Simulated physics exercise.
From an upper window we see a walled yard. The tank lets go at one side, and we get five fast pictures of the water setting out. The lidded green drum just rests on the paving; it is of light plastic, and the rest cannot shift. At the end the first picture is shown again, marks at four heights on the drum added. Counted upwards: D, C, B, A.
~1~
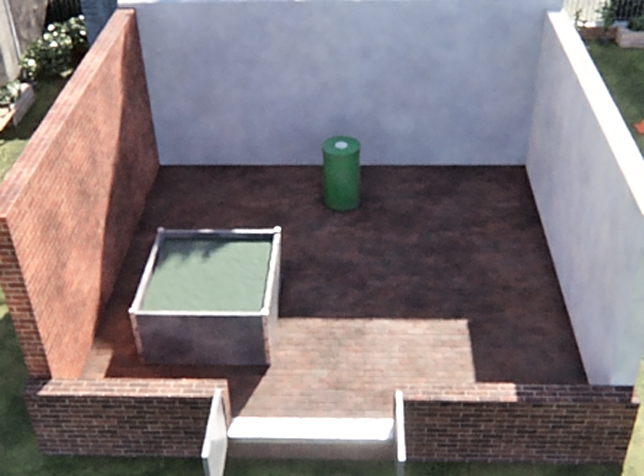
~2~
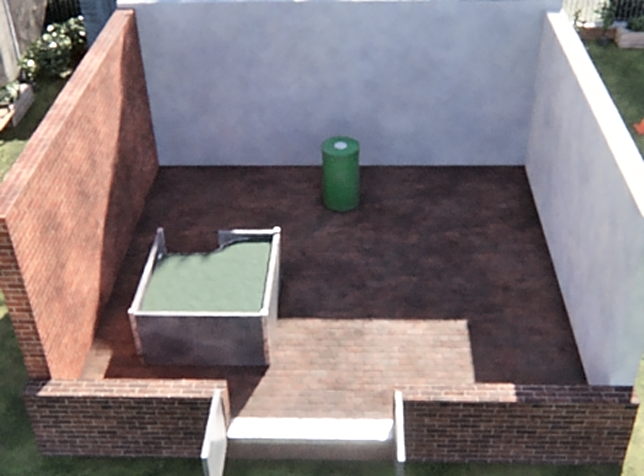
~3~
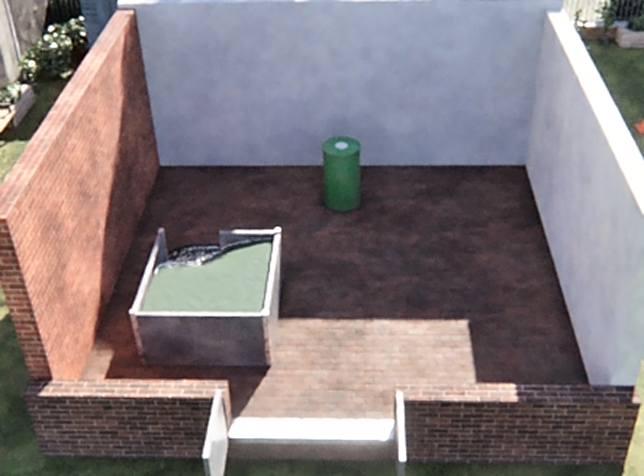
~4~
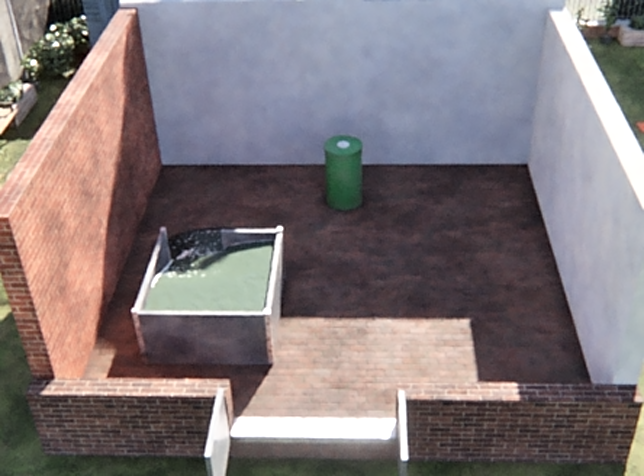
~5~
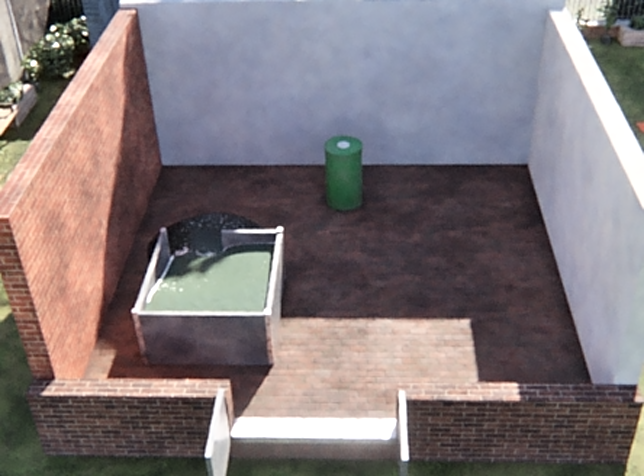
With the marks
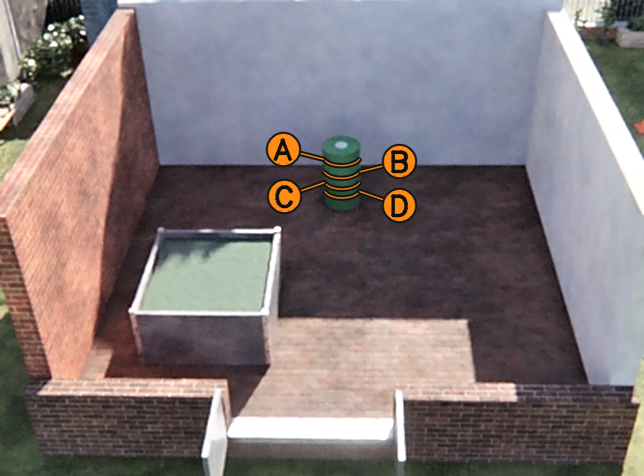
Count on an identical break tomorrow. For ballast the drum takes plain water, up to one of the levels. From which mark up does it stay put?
Use level D.
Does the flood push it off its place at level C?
No.
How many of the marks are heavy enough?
All four.
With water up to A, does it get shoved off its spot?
No, not at all.
In orange, A at (341, 165); B at (341, 178); C at (341, 189); D at (341, 198); from the bottom up D, C, B, A.
With A, it does not move.
With B, it does not move.
With C, it does not move.
With D, it does not move.
